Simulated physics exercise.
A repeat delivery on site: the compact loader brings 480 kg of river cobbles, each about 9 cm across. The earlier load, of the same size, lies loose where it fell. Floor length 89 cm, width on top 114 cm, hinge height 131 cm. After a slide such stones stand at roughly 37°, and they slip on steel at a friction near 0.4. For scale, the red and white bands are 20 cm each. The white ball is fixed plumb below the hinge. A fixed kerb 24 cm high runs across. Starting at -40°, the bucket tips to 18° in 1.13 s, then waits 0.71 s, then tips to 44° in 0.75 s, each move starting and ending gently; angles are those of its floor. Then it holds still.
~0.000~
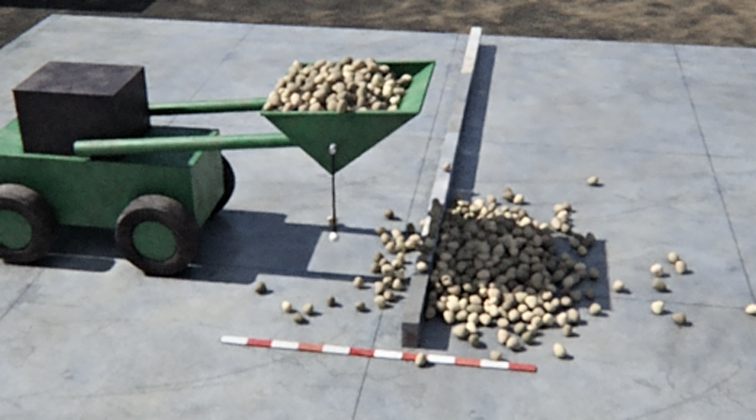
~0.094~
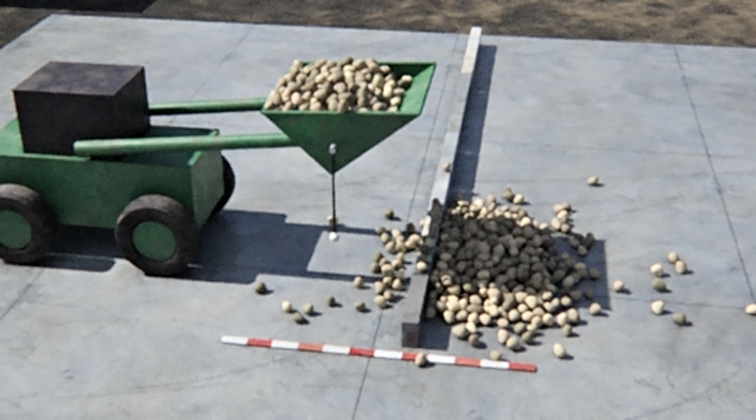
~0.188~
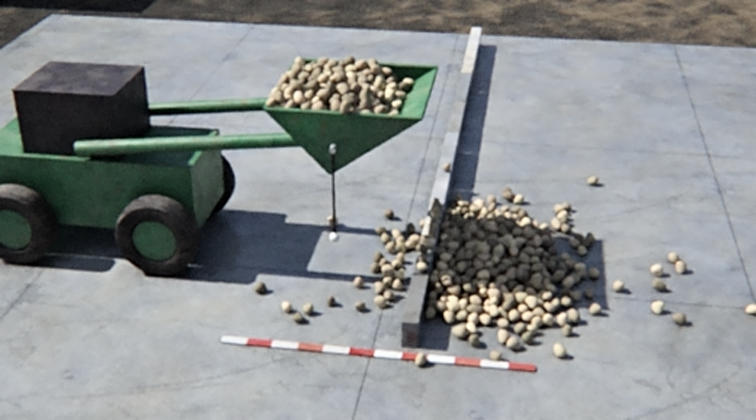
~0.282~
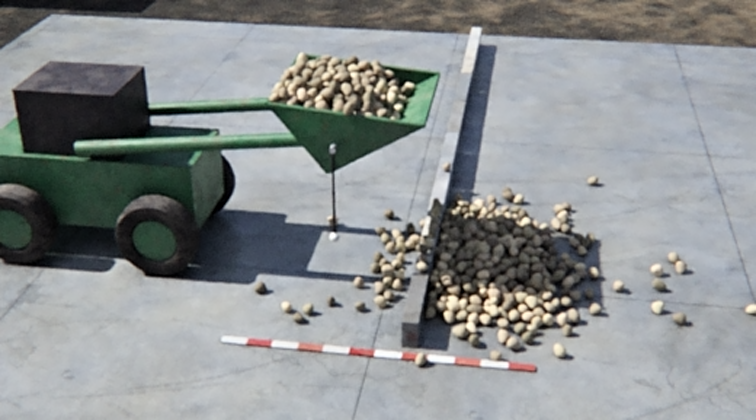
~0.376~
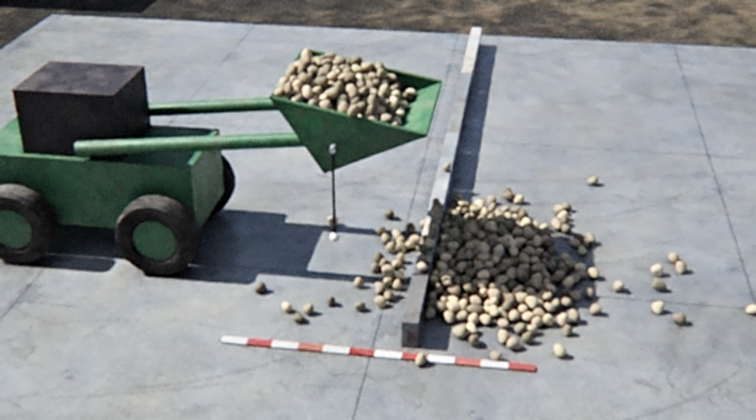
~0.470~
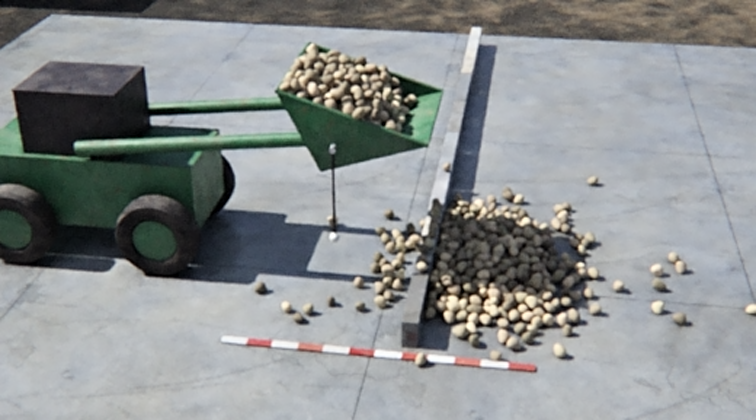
The green loader's raised bucket, full of round stones, slowly tilts down to the right.
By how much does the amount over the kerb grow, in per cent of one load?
About 75 per cent.
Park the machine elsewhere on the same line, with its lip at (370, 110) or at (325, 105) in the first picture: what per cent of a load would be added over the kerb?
Near 20 per cent from the first place, 0 from the second.
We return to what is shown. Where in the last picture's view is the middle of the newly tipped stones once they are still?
Their middle is at about (462, 243).
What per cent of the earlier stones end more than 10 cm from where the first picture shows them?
Roughly 10 per cent of them.
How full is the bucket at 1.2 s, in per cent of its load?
It holds some 90 per cent.
After 0.9 s the floor is at 9°; in per cent of one load, 100 in the bucket, 10 on this side of the kerb, 92 over the kerb; the foremost stones are at (696, 293).
After 1.2 s the floor is at 18°; in per cent of one load, 89 in the bucket, 15 on this side of the kerb, 98 over the kerb; the foremost stones are at (696, 293).
After 3.0 s the floor is at 44°; in per cent of one load, 0 in the bucket, 35 on this side of the kerb, 167 over the kerb; the foremost stones are at (696, 293).
After 5.8 s the floor is at 44°; in per cent of one load, 0 in the bucket, 35 on this side of the kerb, 167 over the kerb; the foremost stones are at (696, 293). Net gain over the kerb, 75.
